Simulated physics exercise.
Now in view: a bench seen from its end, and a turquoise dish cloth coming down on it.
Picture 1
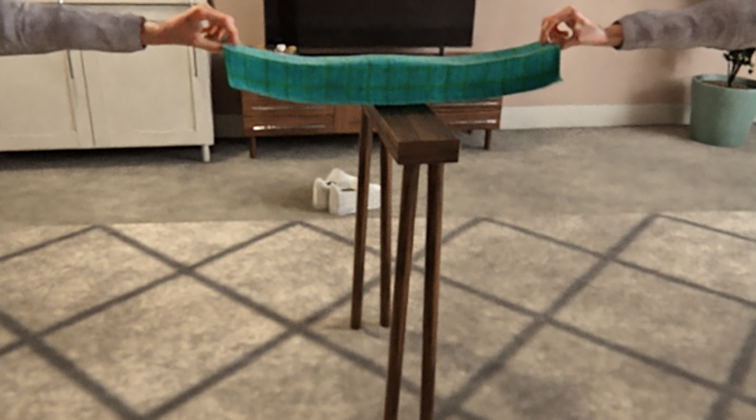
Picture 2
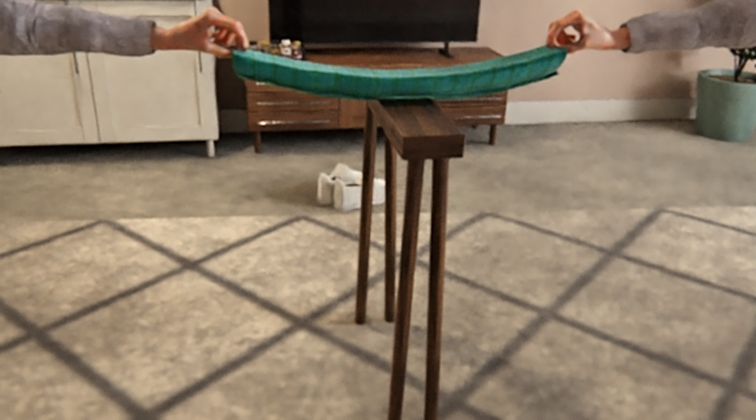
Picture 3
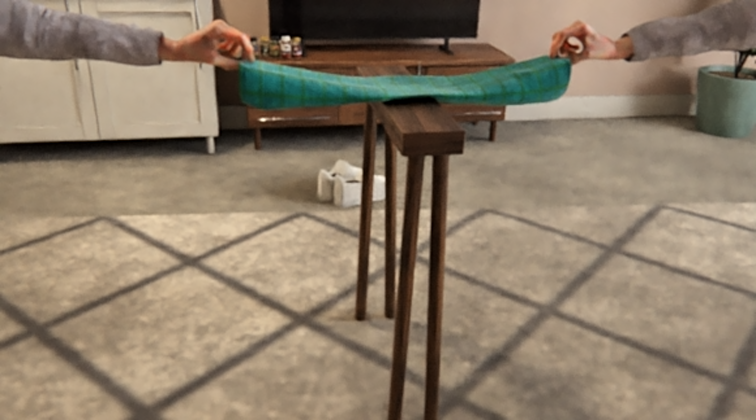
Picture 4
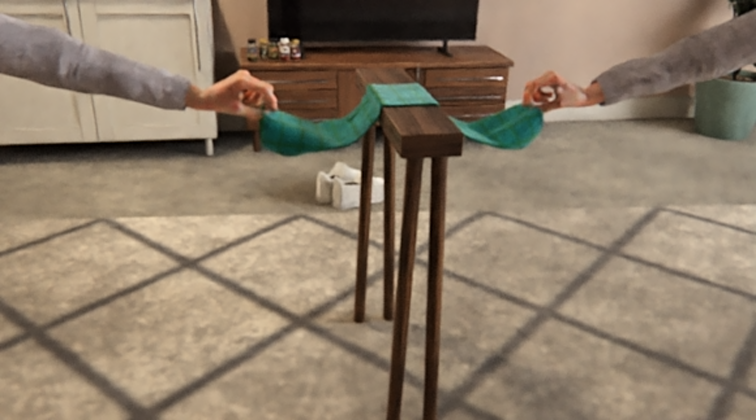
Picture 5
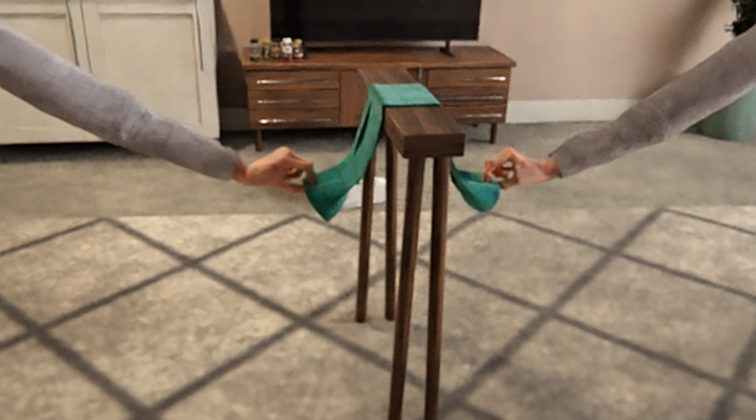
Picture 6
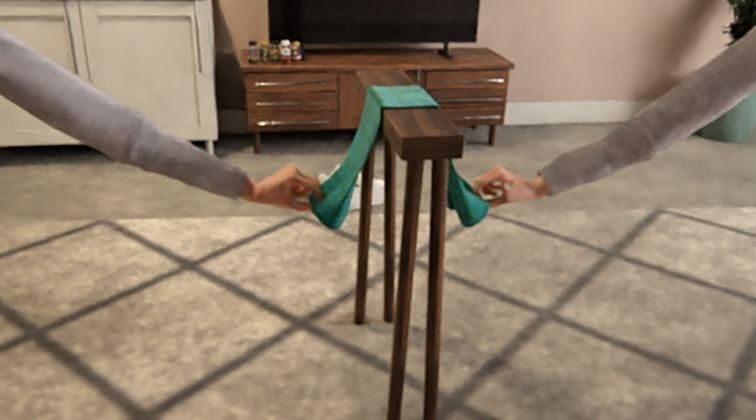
In a living room, two hands lower a turquoise cloth across a narrow wooden bench.
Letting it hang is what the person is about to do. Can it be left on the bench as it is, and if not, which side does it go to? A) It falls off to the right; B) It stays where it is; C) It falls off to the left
It stays where it is (B).
Then, 0.72 s on from there, dish cloth hanging on both sides, left end near (365, 222), right end near (420, 225).
Then, 1.68 s on from there, dish cloth hanging on both sides, left end near (357, 222), right end near (431, 224).
In the end, dish cloth hanging on both sides, left end near (362, 222), right end near (432, 224). The turquoise dish cloth hangs there.
